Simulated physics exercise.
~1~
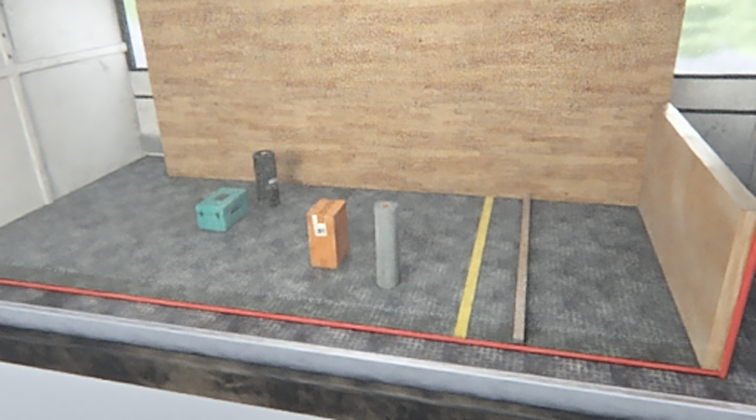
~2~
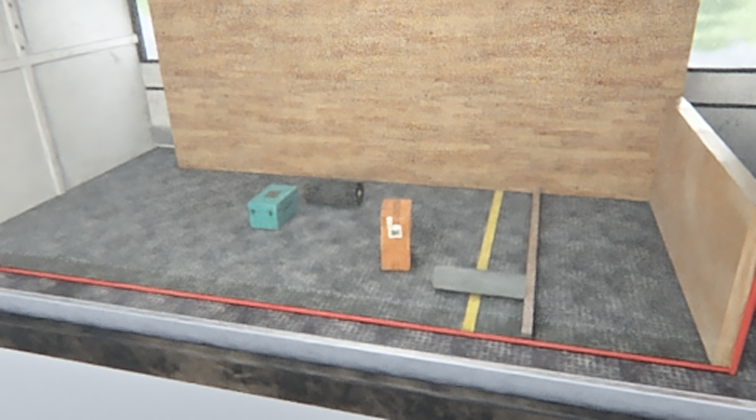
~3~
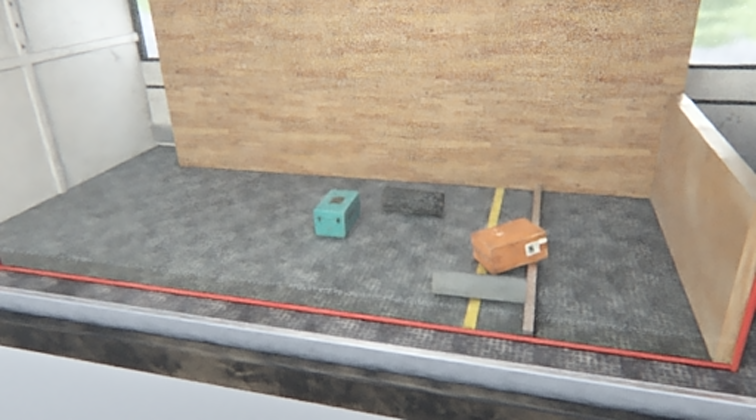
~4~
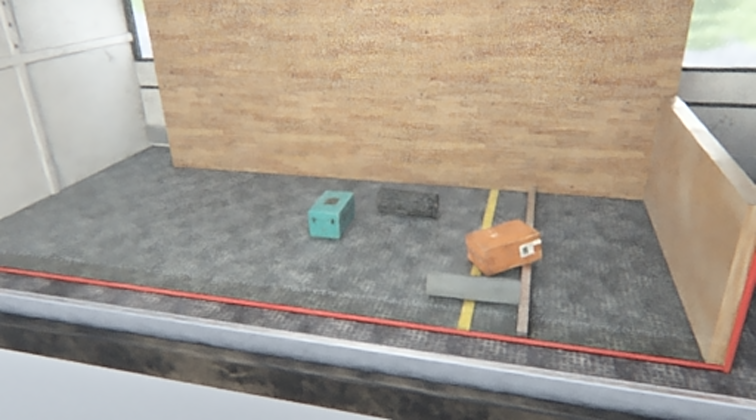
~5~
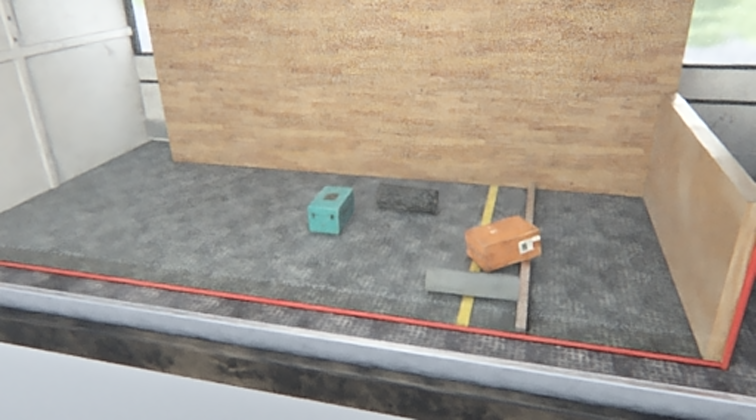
In a bay, objects slide right, two rolls topple, and the orange pack tips past the yellow line.
